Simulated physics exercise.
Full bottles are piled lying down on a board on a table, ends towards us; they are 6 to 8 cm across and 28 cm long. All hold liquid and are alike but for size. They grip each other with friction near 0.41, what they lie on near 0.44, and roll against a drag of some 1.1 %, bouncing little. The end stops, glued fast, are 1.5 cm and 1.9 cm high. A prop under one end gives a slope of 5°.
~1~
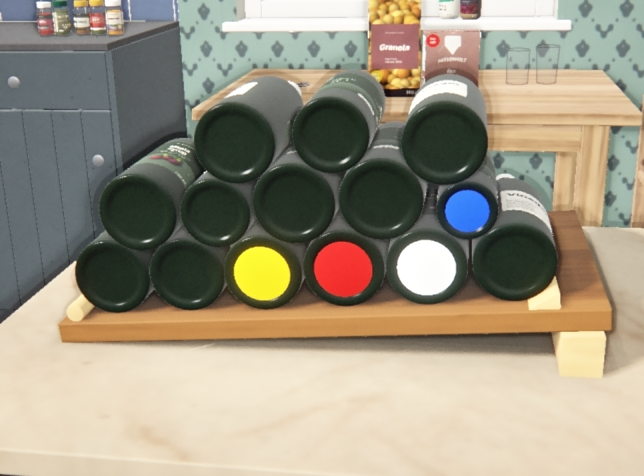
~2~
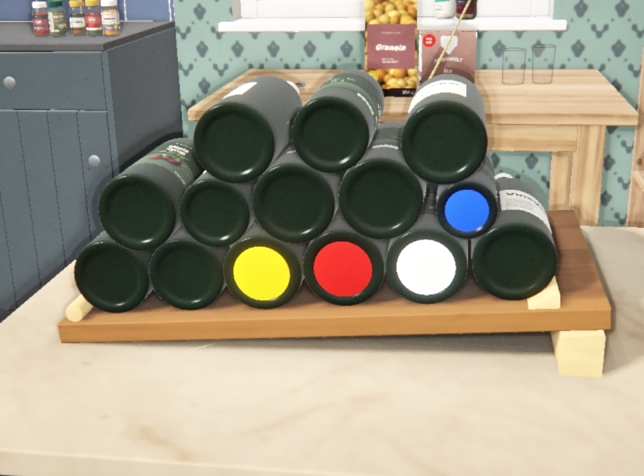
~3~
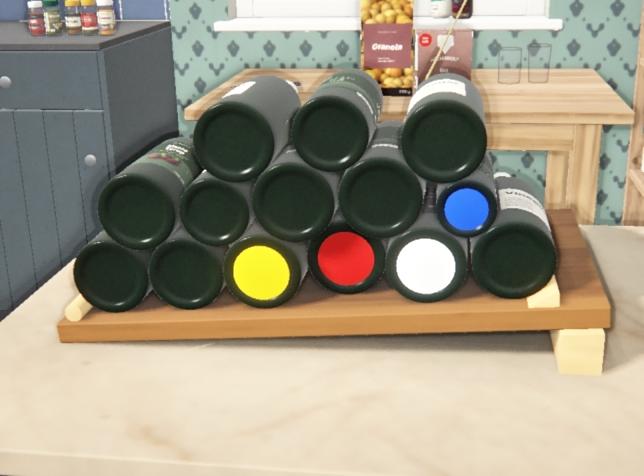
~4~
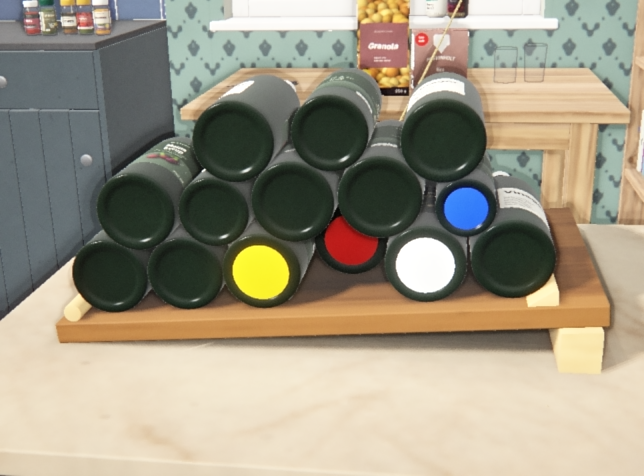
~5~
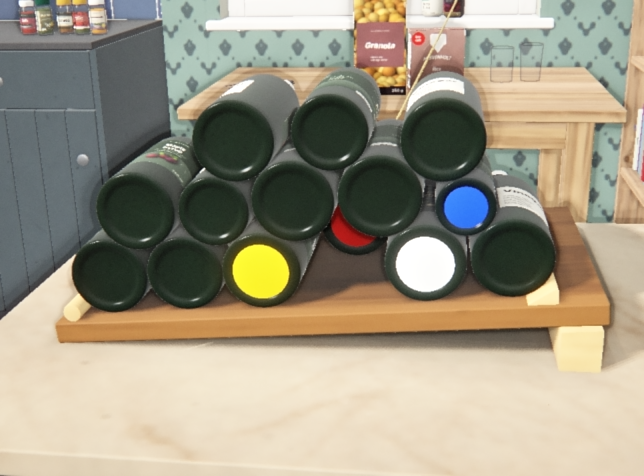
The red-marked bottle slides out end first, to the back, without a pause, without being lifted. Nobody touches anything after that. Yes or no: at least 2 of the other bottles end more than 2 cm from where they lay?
No, the count is 0.
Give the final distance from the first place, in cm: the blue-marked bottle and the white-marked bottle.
Blue-marked bottle: 0, white-marked bottle: 0.
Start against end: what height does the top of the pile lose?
About 0 cm.
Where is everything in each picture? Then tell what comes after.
In the first picture, 14 bottles, 6 on the base, highest (330, 136); yellow (262, 274), red (343, 270), white (426, 268), blue (467, 211); left round bar (1.9 cm) (73, 305); right wedge (1.5 cm) (557, 295); right end propped up.
The red-marked bottle has not moved yet, at (343, 269); the rest still, in the second picture.
The red-marked bottle is 2.8 cm out, at (346, 259); the rest still, in the third picture.
The red-marked bottle is 8 cm out, at (351, 240); the rest still, in the fourth picture.
The red-marked bottle is 14 cm out, hidden; the rest still, in the fifth picture.
Then, 0.26 s past the final picture, 0 now displaced over 2 cm.
Then, 0.34 s past the final picture, 0 now displaced over 2 cm.
At rest 0.6 s after the last picture, 0 moved over 2 cm; not one off the ends of the board; top of the pile 26 cm high, from 26 cm.
